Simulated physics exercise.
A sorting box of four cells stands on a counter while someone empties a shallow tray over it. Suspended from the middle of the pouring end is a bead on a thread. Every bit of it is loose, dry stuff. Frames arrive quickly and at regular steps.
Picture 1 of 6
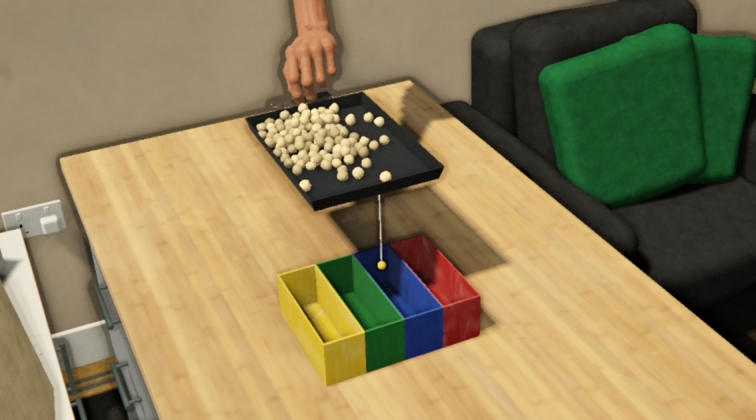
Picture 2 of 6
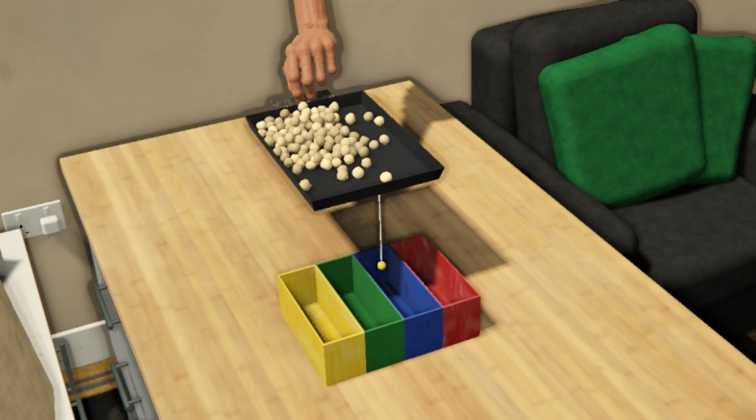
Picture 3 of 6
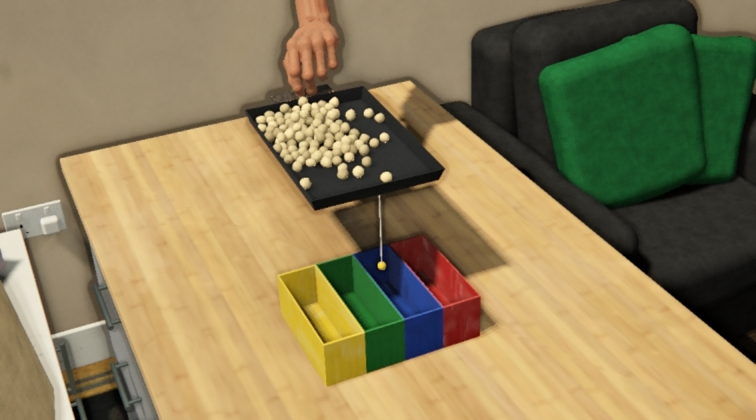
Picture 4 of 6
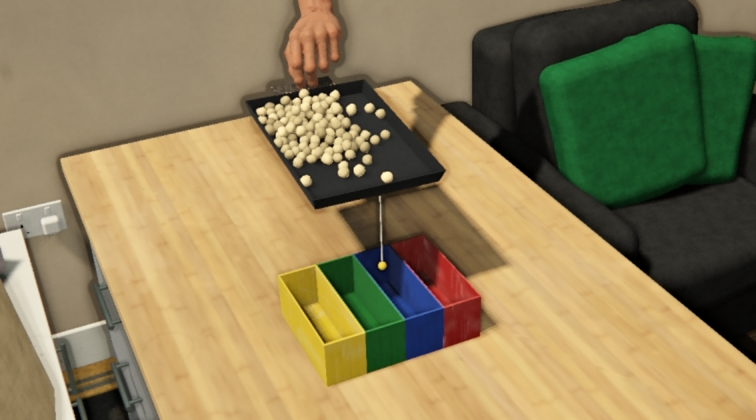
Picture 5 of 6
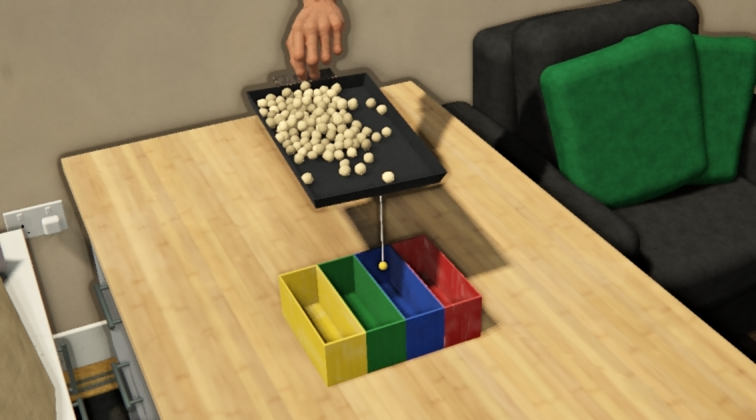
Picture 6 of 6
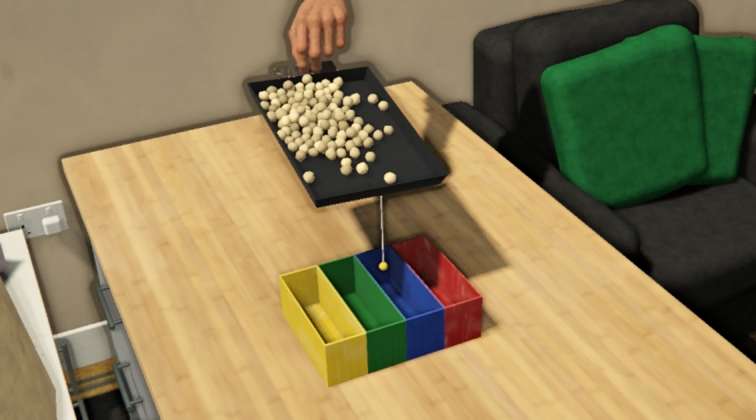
We see a hand at the far end of a dark tray of pale, round nuts above a yellow, green, blue and red sorting box; the far end gradually rises and the tray tilts slightly, while the hanging bead barely moves.
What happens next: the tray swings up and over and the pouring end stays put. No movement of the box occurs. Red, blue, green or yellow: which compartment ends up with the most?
The red one.
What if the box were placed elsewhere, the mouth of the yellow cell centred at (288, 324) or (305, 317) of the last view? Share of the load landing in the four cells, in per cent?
In order, about 20 and 40 in a hundred.
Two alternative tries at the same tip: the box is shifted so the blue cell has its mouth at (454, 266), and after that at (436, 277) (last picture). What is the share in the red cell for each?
10 and 30 in a hundred.
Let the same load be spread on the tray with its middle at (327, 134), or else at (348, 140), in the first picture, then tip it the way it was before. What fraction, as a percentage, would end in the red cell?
40 per cent for the first try, 40 per cent for the second.
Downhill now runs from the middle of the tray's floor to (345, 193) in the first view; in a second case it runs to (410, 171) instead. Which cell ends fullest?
First aim: The yellow one. Second aim: The red cell.
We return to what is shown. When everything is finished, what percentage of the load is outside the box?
That comes to some 30 per cent.
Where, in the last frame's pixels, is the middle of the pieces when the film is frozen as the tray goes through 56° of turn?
Somewhere about pixel (398, 160).
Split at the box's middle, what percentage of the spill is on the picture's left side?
Left portion: Around 0 %.
Soon, tray tipped steeply; nearly all on the tray; a stray few in the red cell; a stray few in the blue cell; a small part falling or outside the box.
A while on, tray tipped right over; a small part on the tray; about a third in the red cell; about a quarter in the blue cell; a stray few in the green cell; about a third falling or outside the box.
Towards the end, tray tipped past a quarter turn; about a third in the red cell; about a quarter in the blue cell; a stray few in the green cell; about a third falling or outside the box.
Finally, tray tipped past a quarter turn; about a third in the red cell; about a quarter in the blue cell; a stray few in the green cell; none in the yellow cell; about a third outside the box.
